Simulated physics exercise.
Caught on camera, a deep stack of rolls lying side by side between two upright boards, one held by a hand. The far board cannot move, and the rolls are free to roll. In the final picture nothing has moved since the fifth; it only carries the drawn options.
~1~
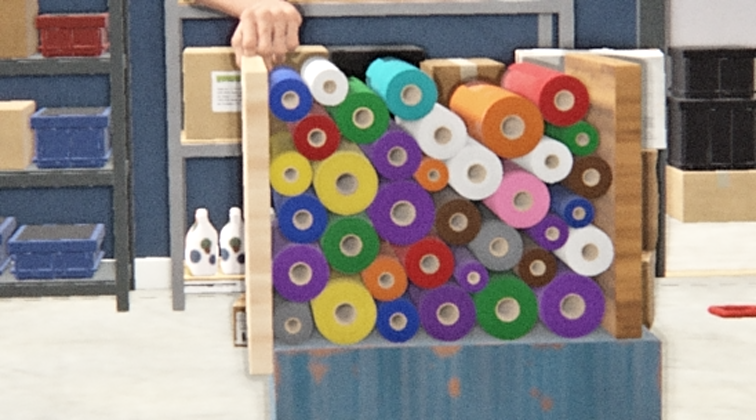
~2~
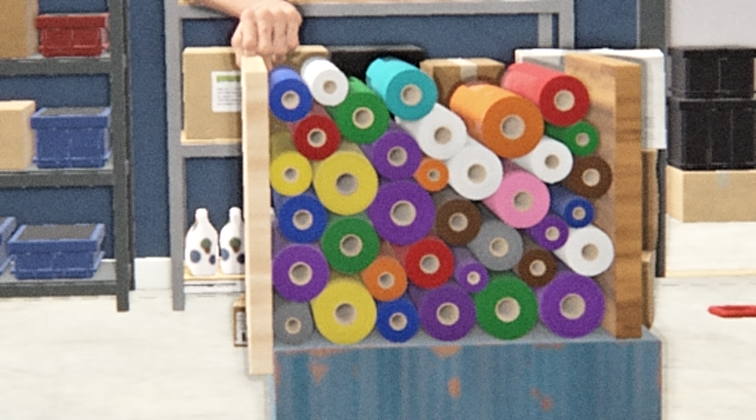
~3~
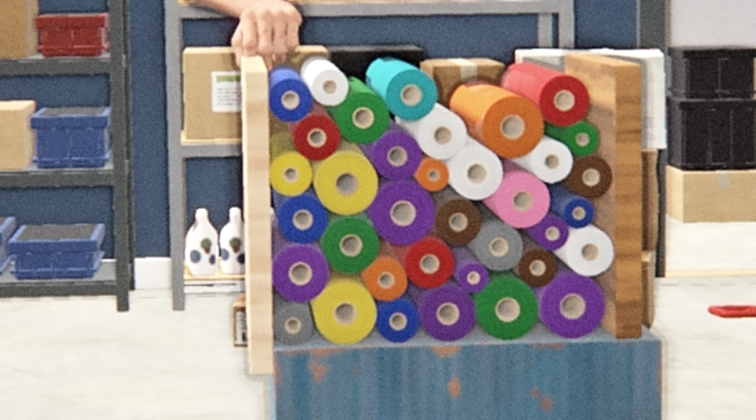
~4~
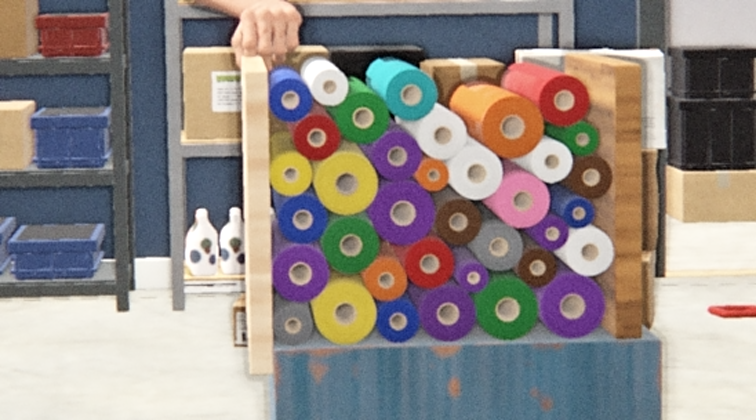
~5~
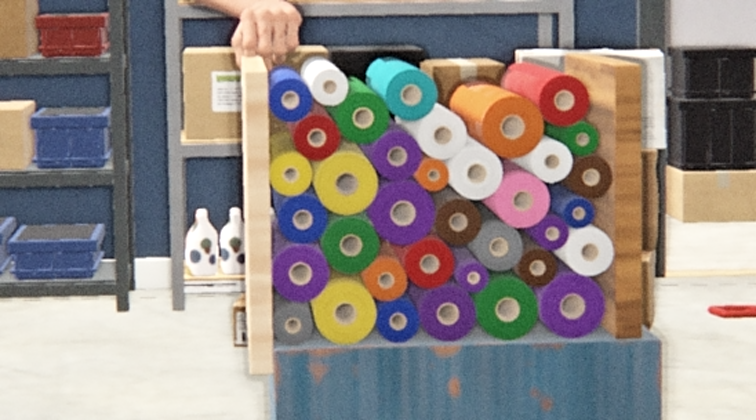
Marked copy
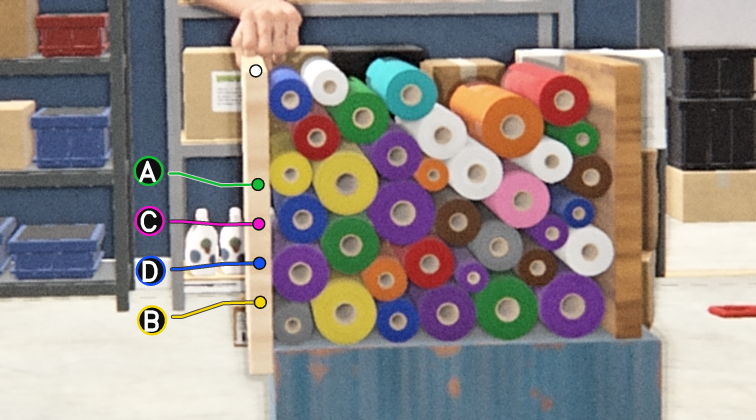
The clip shows a hand gripping the top of a pale upright board on the left, with many colourful rolls stacked between it and a brown board on the right, above a worn blue base; nothing visibly moves.
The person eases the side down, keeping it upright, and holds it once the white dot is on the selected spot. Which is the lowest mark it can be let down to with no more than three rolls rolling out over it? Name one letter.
Mark A is as low as it can go.
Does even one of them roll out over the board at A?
Yes, at A.
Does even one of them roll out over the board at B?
At B: Yes.
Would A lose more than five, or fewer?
At A, fewer than five.
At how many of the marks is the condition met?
One of the four.
On the copy, A at (258, 185); B at (260, 302); C at (259, 224); D at (259, 264); the white dot at (256, 71).
On A. First, top of the board (269, 128).
Then, top of the board (270, 183).
Finally, top of the board (270, 183), one out over the board.
By contrast, B more than three out over the board; C four out over the board; D more than three out over the board.
